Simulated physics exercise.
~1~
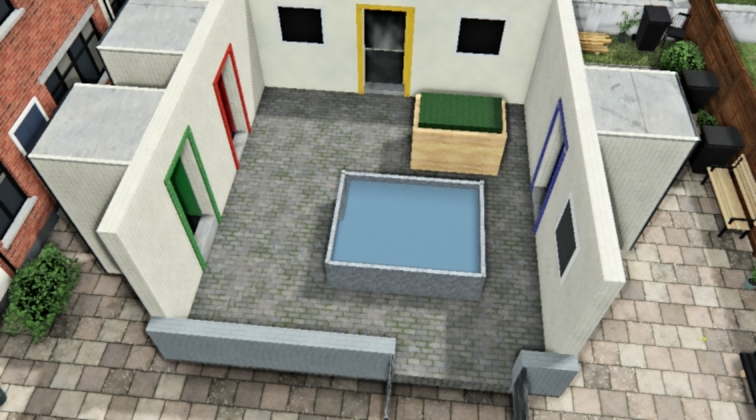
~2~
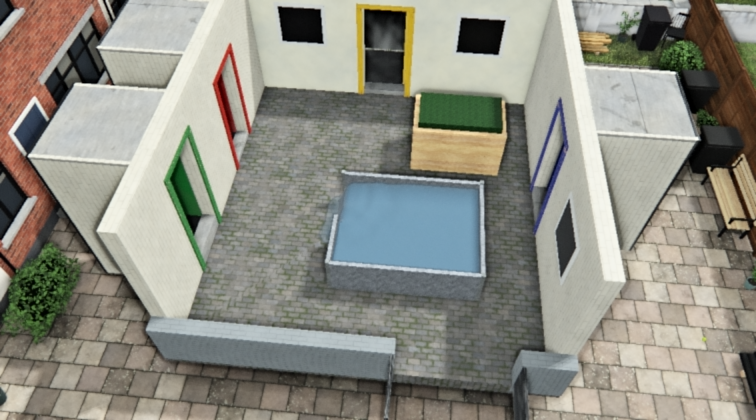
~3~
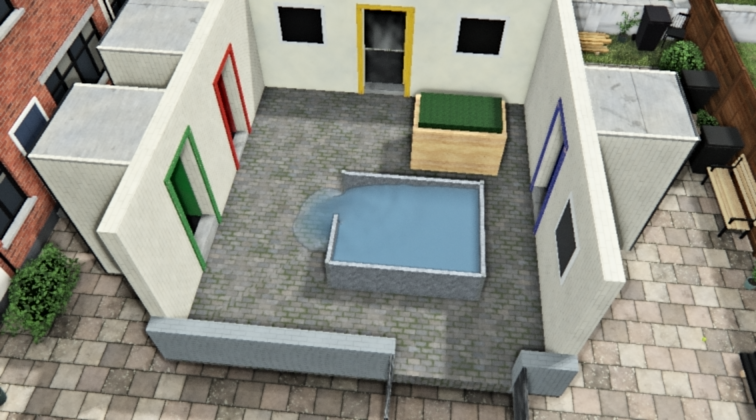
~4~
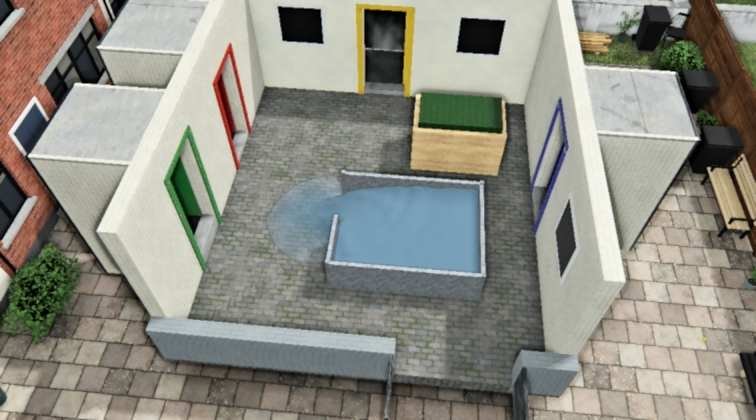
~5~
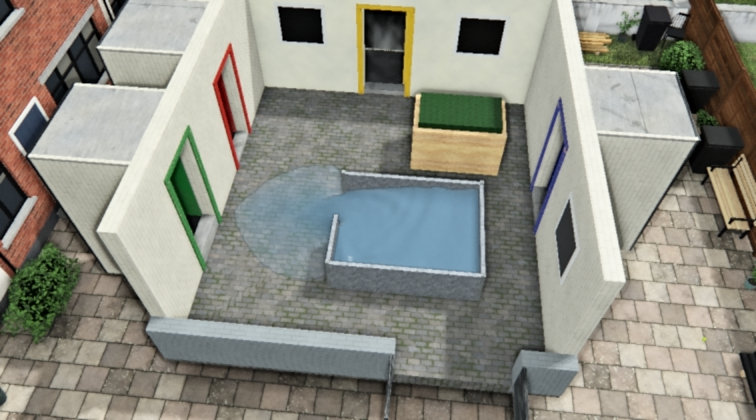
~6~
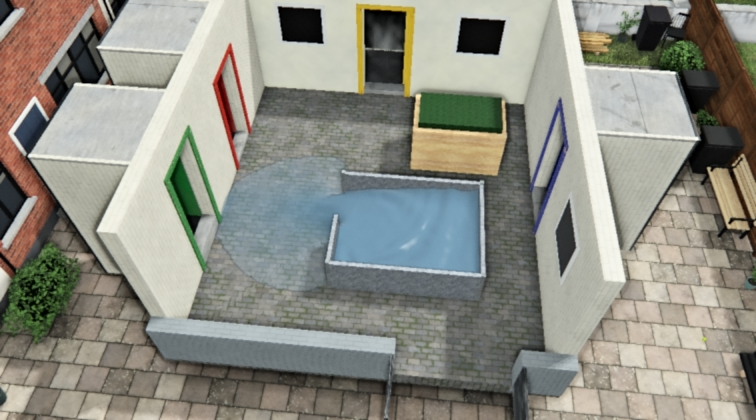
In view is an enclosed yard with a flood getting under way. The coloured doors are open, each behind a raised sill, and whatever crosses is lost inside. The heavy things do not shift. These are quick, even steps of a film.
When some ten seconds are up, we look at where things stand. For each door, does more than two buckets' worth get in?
Door by door: The green door, no; the red door, yes; the yellow door, no; the blue door, no.
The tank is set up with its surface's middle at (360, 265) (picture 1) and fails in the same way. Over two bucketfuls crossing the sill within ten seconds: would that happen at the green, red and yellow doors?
Result - green: Past the limit; red: Short of the limit; yellow: Short of the limit.
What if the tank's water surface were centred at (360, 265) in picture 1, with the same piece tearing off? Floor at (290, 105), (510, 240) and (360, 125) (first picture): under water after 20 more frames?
In order: Submerged, untouched, submerged.
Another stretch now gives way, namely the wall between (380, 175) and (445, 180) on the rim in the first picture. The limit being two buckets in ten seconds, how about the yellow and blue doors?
In brief, the yellow one goes past the mark; the blue one goes past the mark.
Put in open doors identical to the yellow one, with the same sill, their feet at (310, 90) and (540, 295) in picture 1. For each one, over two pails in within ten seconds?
In turn, the first comes in higher and the second comes in lower.
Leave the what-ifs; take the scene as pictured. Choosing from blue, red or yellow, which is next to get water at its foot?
Looks like the red one.
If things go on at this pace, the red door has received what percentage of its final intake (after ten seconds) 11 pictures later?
Around 35 percent.
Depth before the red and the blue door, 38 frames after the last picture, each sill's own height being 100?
About 130 %, then 0 %.
A moment on, water covers 25 % of the floor; the green door wet at the sill, nothing in, the red door under two buckets in, the yellow door not reached, the blue door not reached.
Next, water covers 30 % of the floor; the green door wet at the sill, nothing in, the red door over two buckets in, the yellow door not reached, the blue door not reached.
Then, water covers 50 % of the floor; the green door under two buckets in, the red door far over two buckets in, the yellow door wet at the sill, nothing in, the blue door not reached.
Later, water covers 85 % of the floor; the green door under two buckets in, the red door far over two buckets in, the yellow door wet at the sill, nothing in, the blue door not reached.
In the end, water covers 95 % of the floor; the green door under two buckets in, the red door far over two buckets in, the yellow door wet at the sill, nothing in, the blue door wet at the sill, nothing in.
